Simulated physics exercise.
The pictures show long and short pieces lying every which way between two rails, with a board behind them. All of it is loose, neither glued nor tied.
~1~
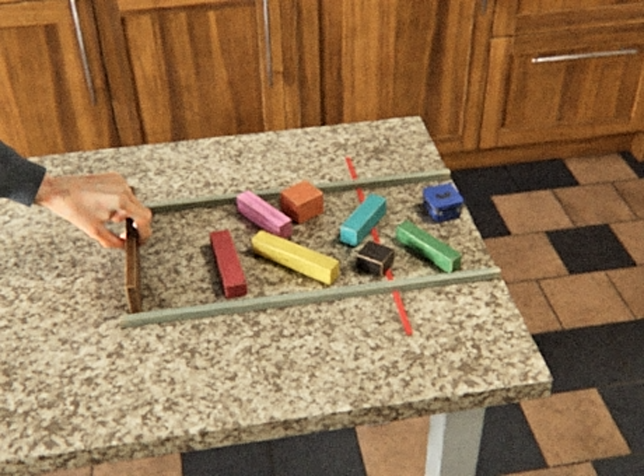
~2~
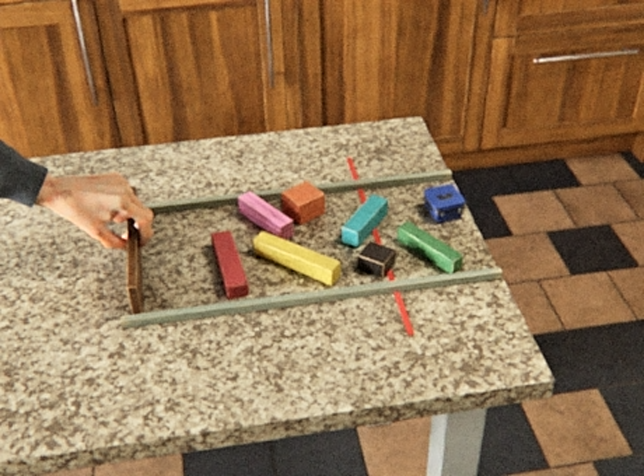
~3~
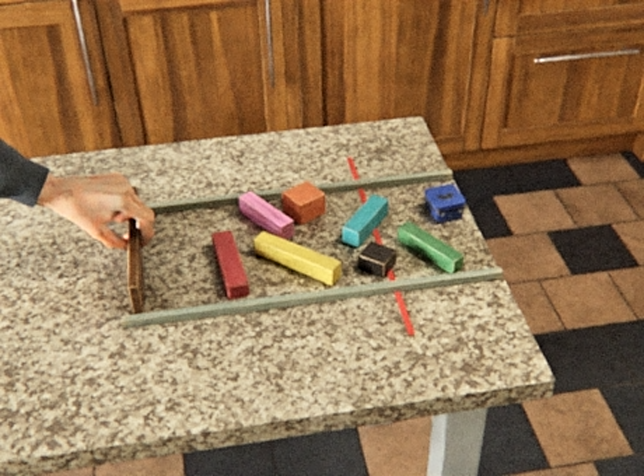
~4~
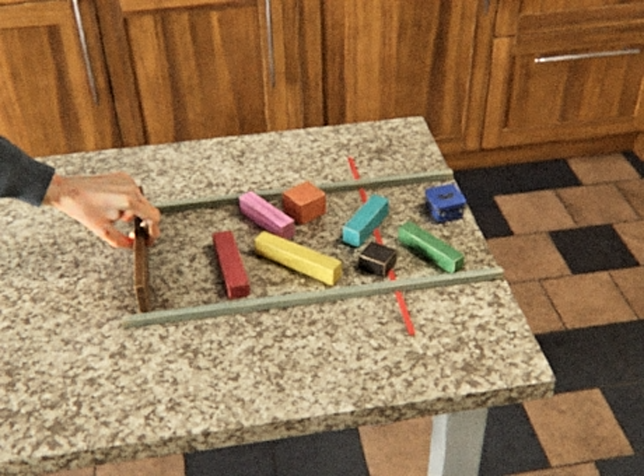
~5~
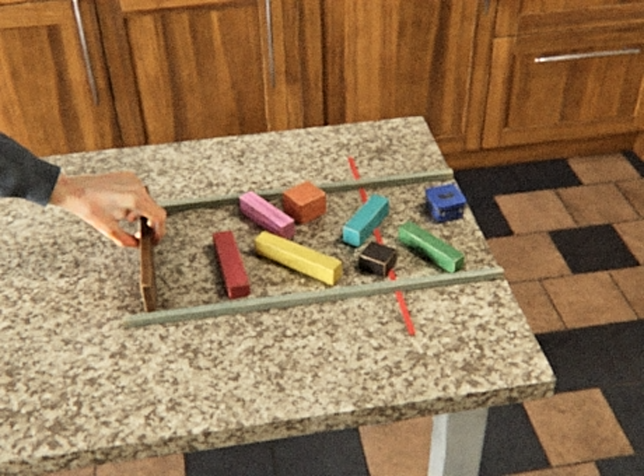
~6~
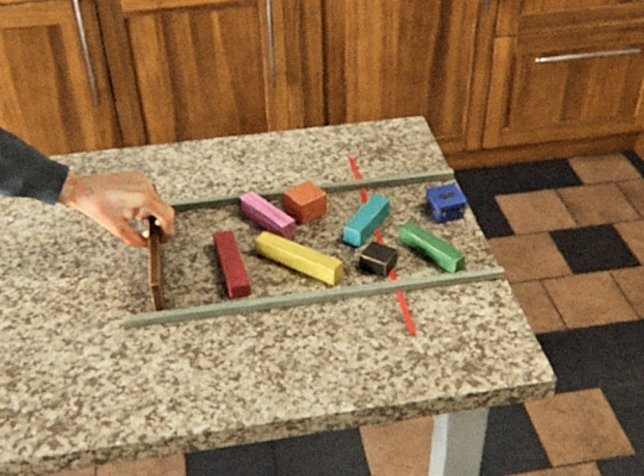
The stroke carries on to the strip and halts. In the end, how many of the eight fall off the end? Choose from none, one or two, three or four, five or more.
Final count: None.
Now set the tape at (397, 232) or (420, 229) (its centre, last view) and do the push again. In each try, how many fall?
The counts: 1 and 2.
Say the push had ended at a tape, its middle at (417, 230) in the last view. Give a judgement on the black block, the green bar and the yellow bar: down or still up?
The black block stays put, the green bar topples off, and the yellow bar stays put.
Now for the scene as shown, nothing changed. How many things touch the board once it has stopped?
2 end up touching it.
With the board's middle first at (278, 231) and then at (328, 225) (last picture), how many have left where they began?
4 at one spot and 6 at the other.
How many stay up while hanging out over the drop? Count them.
Overhang count: 1.
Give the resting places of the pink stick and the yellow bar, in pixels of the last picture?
I'd put one at around (393, 200) and the other at around (414, 246).
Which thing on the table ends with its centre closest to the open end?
The blue case ends nearest.
Early on, none off yet; blue case at rest near (446, 204); green bar at rest near (432, 247); turquoise bar at rest near (367, 220).
A while later, none off yet; blue case at rest near (446, 204); green bar at rest near (432, 247); turquoise bar moving near (372, 218).
Finally, the number that fall off is zero.
